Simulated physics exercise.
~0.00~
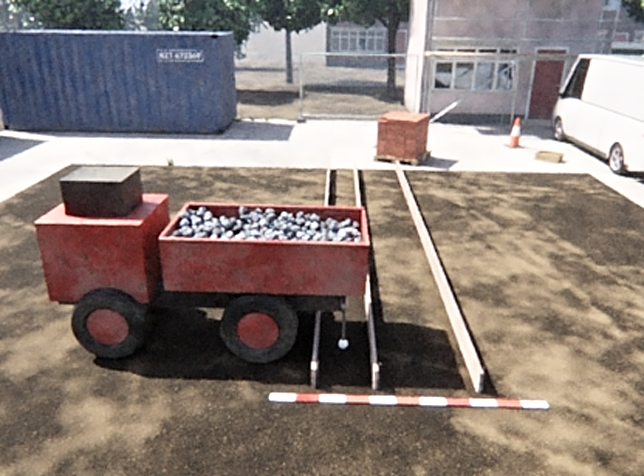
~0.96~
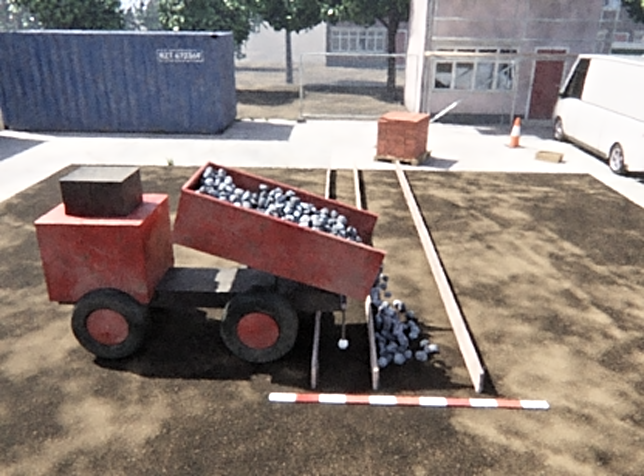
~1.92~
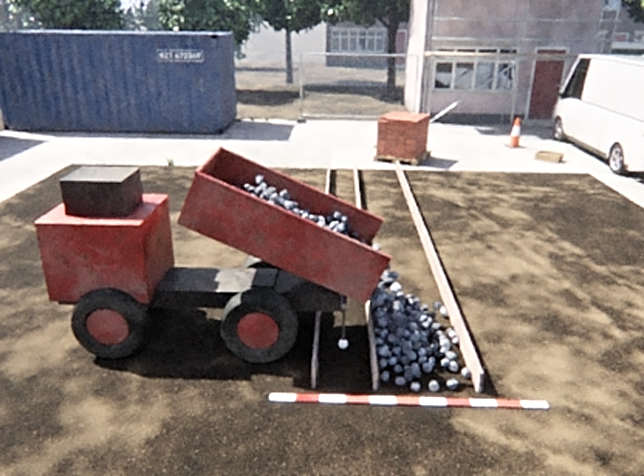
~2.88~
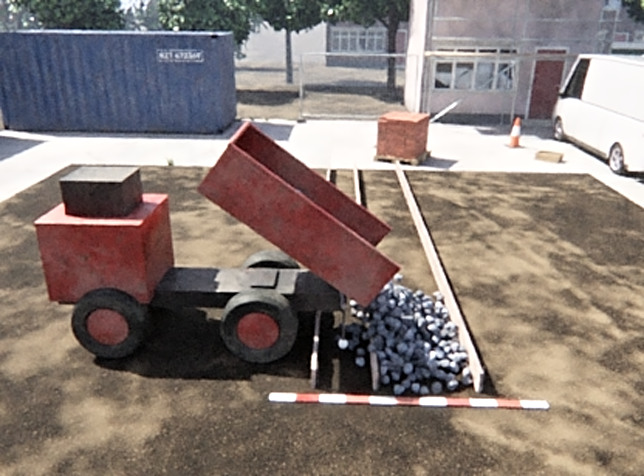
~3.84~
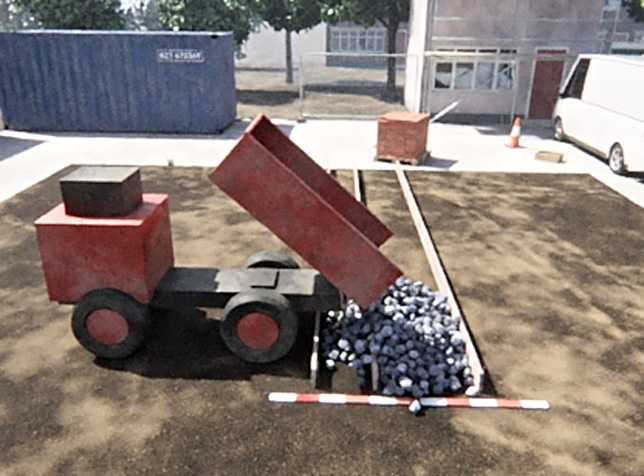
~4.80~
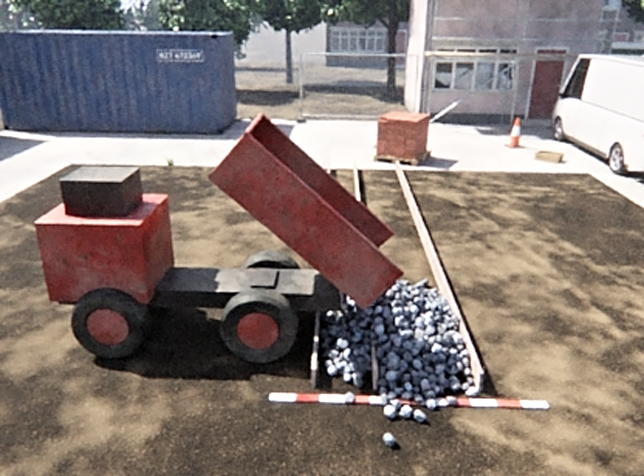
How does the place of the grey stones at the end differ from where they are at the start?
At the start the stones fill the red body of the truck. By the end they lie lower and further right, heaped on the ground among the planks, with a few past the striped staff.
